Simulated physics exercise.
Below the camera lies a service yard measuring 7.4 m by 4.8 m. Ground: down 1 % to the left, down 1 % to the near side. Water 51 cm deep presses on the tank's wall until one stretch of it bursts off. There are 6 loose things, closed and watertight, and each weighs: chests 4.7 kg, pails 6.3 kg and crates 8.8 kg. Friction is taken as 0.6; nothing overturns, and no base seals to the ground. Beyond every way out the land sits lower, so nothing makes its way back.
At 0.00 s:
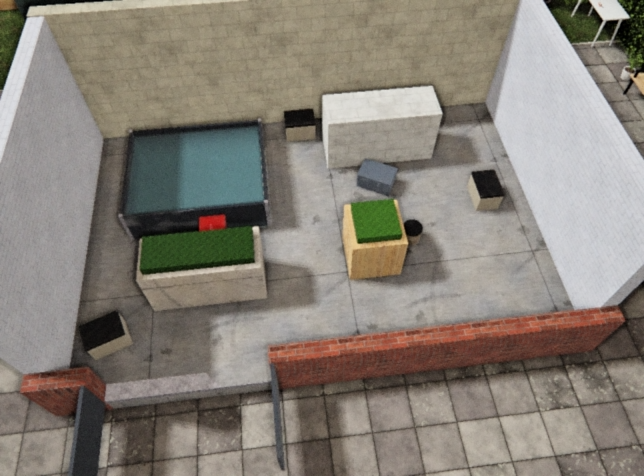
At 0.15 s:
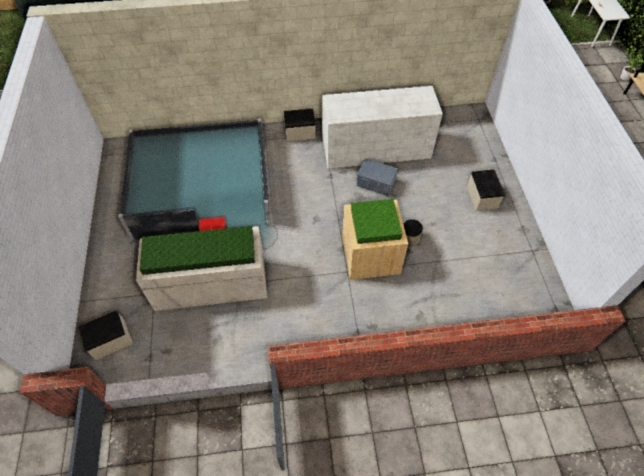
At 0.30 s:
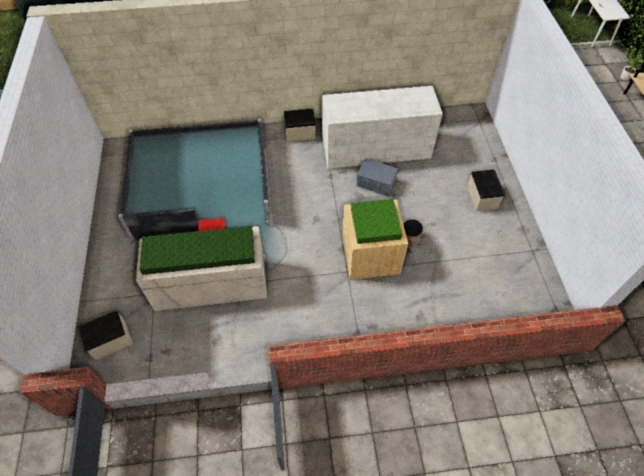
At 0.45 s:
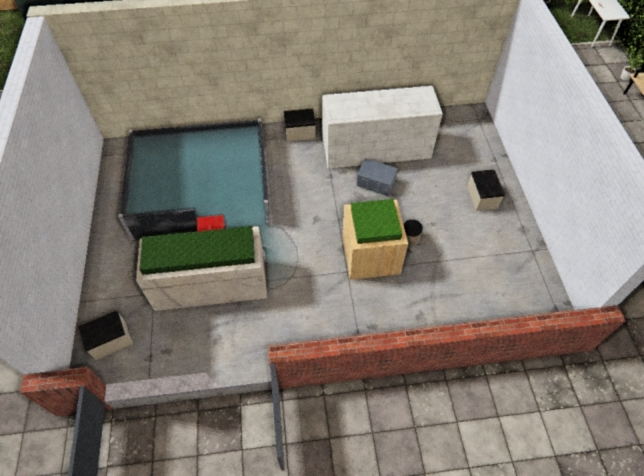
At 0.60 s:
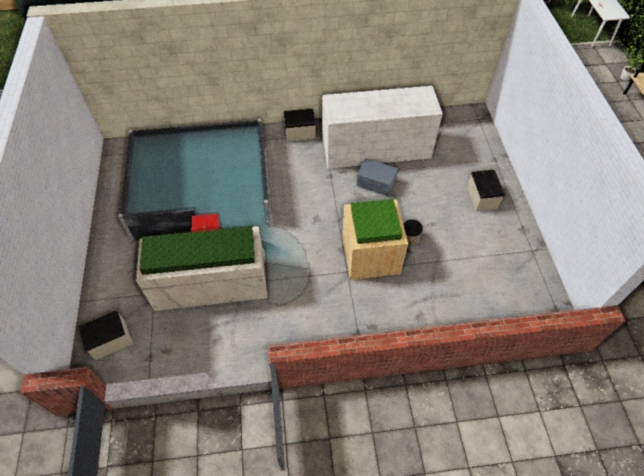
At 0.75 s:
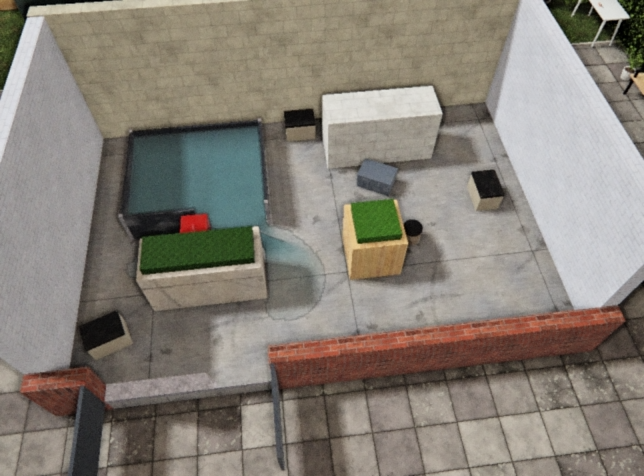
Water from the pool in the back left corner crept out past the grass-topped block in a thin, widening sheet, while the red box behind that block shifted slightly and then drifted a little left.
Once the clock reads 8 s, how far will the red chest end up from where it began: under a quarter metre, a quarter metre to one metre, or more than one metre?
Its move will be long.
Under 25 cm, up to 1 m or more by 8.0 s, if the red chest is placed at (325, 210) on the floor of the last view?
From that spot, it is pushed a bit.
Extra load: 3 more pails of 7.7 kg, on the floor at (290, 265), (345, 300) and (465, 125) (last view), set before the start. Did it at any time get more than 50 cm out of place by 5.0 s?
From first to last: Surpasses it, surpasses it, does not reach it.
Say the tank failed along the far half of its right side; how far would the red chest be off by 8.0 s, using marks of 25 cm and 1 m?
If that happened, the red chest does not really move.
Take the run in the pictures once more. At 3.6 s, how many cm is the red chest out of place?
Shift: About 250 cm.
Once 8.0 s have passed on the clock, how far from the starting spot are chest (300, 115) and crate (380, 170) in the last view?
30 cm and 80 cm, respectively.
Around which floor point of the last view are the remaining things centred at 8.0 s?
They average out to somewhere around (402, 199).
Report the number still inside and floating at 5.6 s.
1 at that moment.
After 1.6 s the red chest is near (95, 249), 1.8 m from its start, afloat; 0 of 6 are out; 1 afloat.
After 3.6 s the red chest is near (123, 369), 2.4 m from its start, afloat; 0 of 6 are out; 3 afloat.
After 5.6 s the red chest has gone out; 2 of 6 are out; 1 afloat.
After 8.0 s the red chest has gone out; 2 of 6 are out; 3 afloat.
